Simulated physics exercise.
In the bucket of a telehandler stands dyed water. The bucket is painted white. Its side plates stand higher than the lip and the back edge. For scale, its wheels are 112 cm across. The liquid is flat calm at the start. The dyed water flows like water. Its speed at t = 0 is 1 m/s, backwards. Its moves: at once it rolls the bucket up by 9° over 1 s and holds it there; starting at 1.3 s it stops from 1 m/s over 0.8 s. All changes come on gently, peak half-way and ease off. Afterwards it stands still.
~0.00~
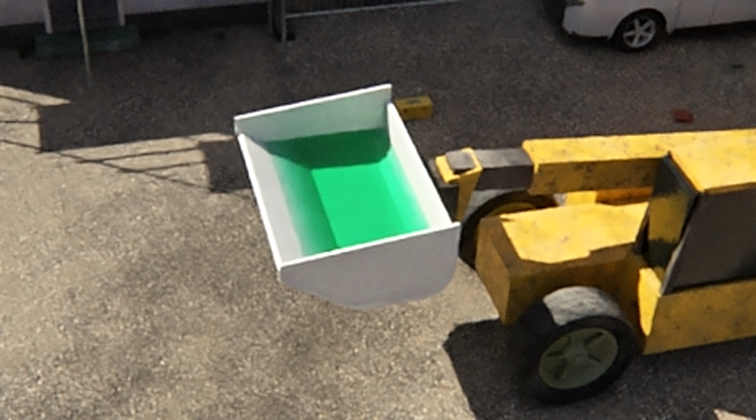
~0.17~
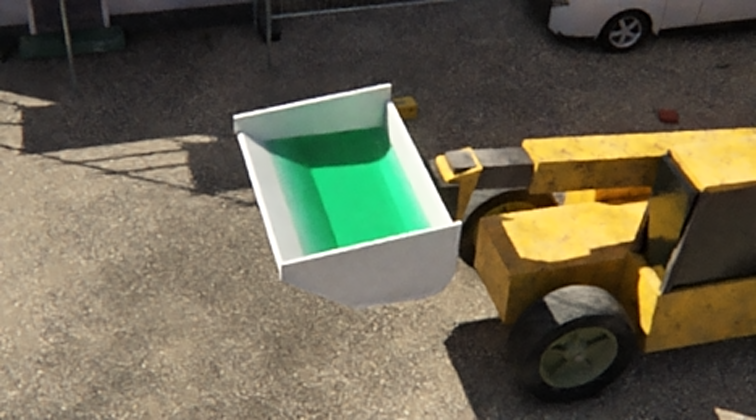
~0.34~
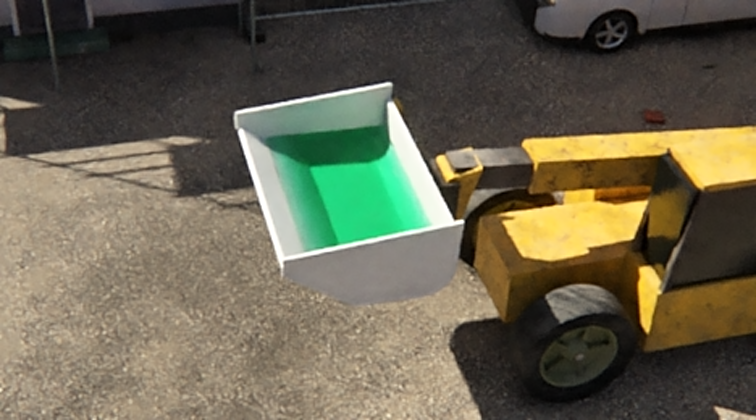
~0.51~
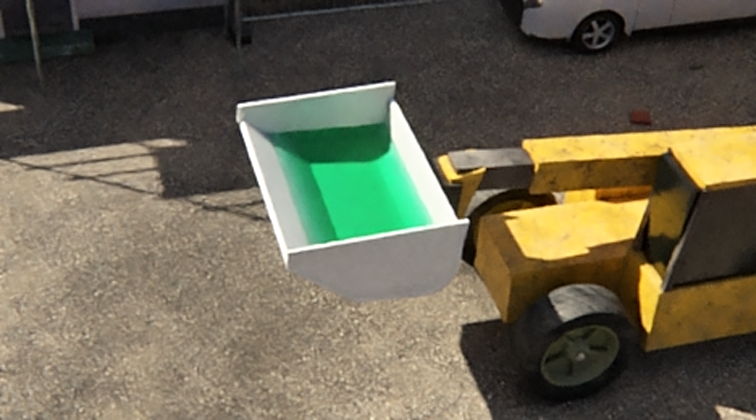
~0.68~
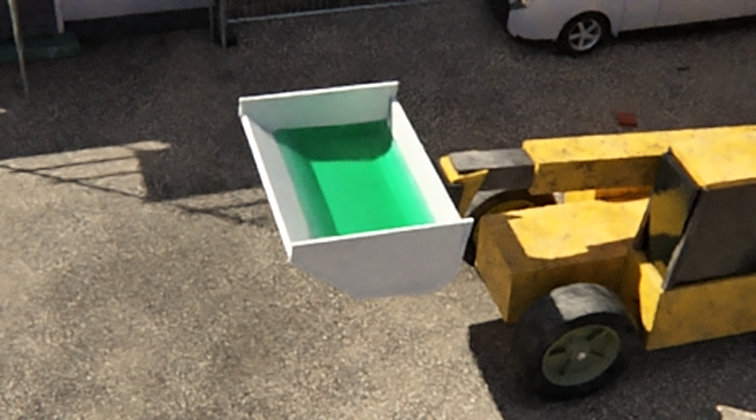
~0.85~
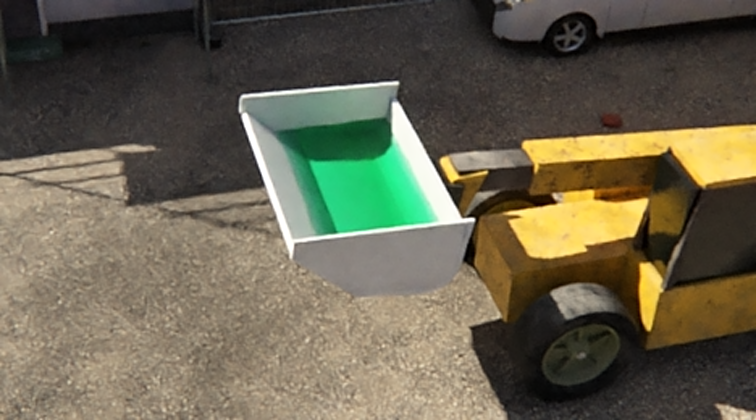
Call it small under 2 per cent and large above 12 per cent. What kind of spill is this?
A small spill.
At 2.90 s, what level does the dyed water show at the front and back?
About 24 cm in front and 24 cm behind.
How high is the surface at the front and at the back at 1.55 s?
Front 20 cm, back 34 cm.
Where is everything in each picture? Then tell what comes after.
The first picture shows level at the front (306, 138); level at the back (375, 129); the lip is at (286, 278); the front is on the left.
The second picture shows level at the front (305, 137); level at the back (374, 129).
The third picture shows level at the front (305, 135); level at the back (374, 127); tilt 2° back.
The fourth picture shows level at the front (306, 131); level at the back (375, 125); tilt 5° back.
The fifth picture shows level at the front (307, 128); level at the back (376, 122); tilt 7° back.
The sixth picture shows level at the front (306, 128); level at the back (376, 120); tilt 9° back; the lip is at (297, 255).
By 1.55 s the bucket is at 9° back, the surface stands 21 cm on the front, 35 cm on the back; there is no loss.
By 2.25 s the bucket is at 9° back, the surface stands 17 cm on the front, 38 cm on the back; there is no loss.
By 2.90 s the bucket is at 9° back, the surface stands 25 cm on the front, 25 cm on the back; there is no loss.
By 4.99 s there is no loss.
